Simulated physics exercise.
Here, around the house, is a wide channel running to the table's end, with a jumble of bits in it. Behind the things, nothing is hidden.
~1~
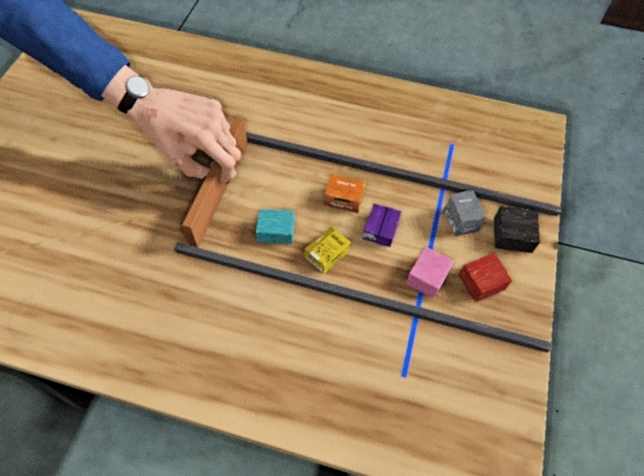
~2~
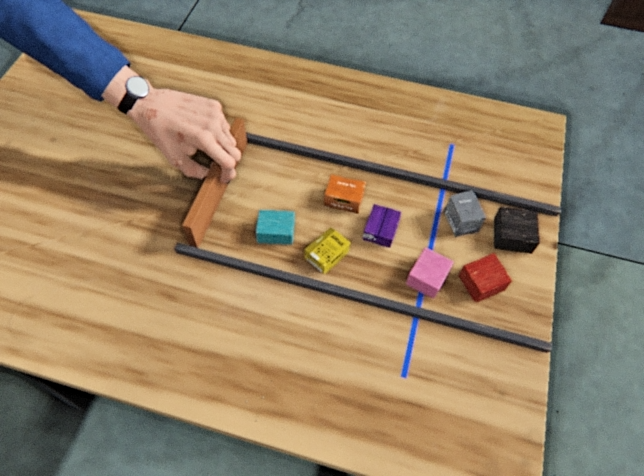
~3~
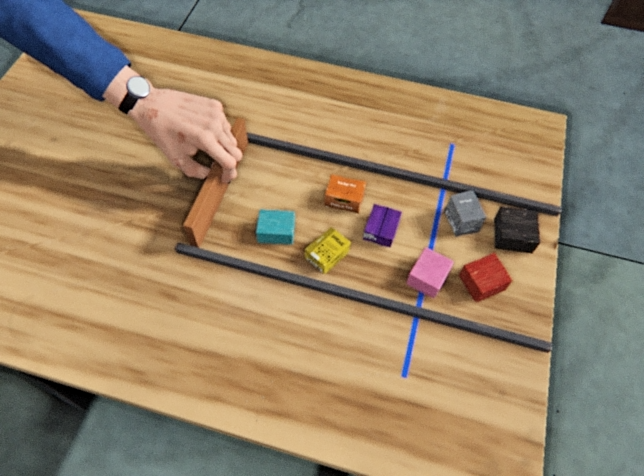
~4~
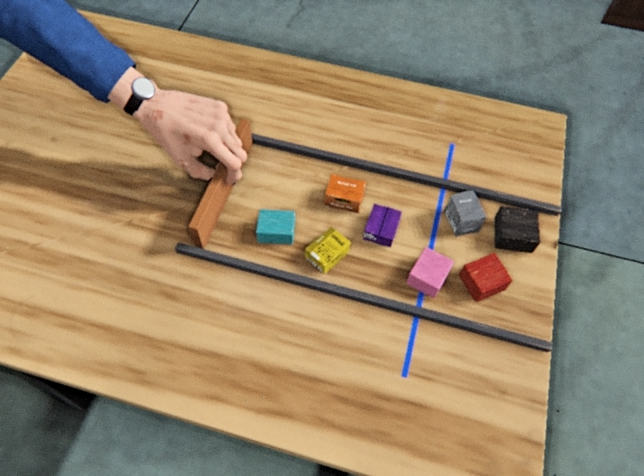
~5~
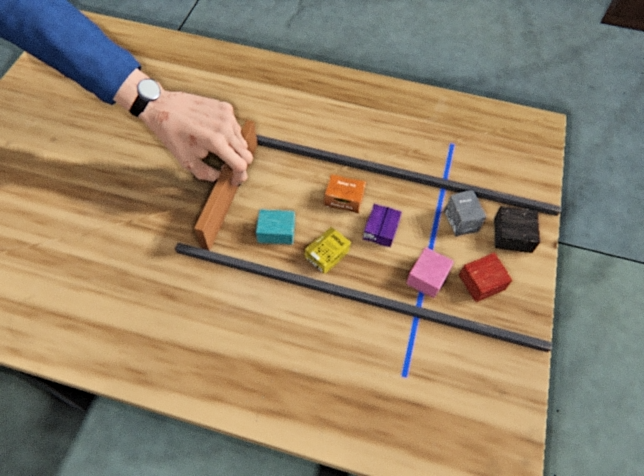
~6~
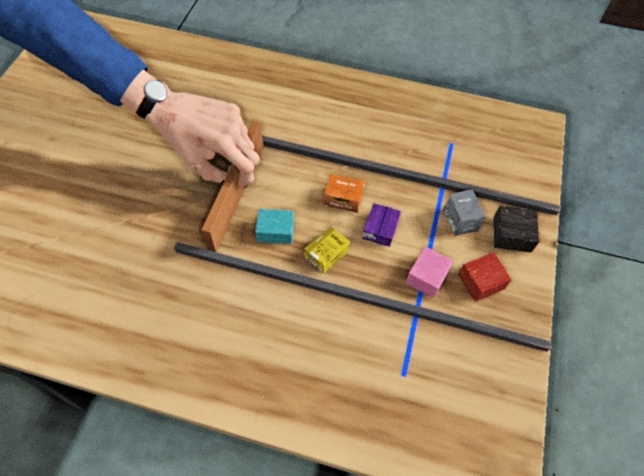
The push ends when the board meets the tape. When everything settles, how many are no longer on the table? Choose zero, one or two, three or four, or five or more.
When everything settles, zero are no longer on the table.
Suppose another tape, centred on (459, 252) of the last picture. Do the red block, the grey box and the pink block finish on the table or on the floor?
Result - the red block is gone, the grey box is safe, the pink block is safe.
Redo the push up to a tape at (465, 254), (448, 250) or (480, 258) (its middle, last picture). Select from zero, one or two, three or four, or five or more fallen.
In order of the three spots, it's one or two, then either one or two, then 3 or 4.
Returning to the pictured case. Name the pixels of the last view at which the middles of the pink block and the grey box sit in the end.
First at (508, 288); second at (490, 215).
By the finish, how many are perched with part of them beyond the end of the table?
The tally is 1.
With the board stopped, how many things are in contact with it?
Result: 2 in all.
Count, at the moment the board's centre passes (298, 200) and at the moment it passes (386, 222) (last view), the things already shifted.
Well, it's 2 at the first one and 6 at the second.
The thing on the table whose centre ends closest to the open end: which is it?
That would be the red block.
Soon after, none off yet; black block at rest near (516, 229); red block at rest near (485, 277); grey box at rest near (464, 213).
After that, none off yet; black block at rest near (516, 229); red block displaced about its own width near (519, 287); grey box moving near (468, 214).
In the end, the number that fall off is zero.
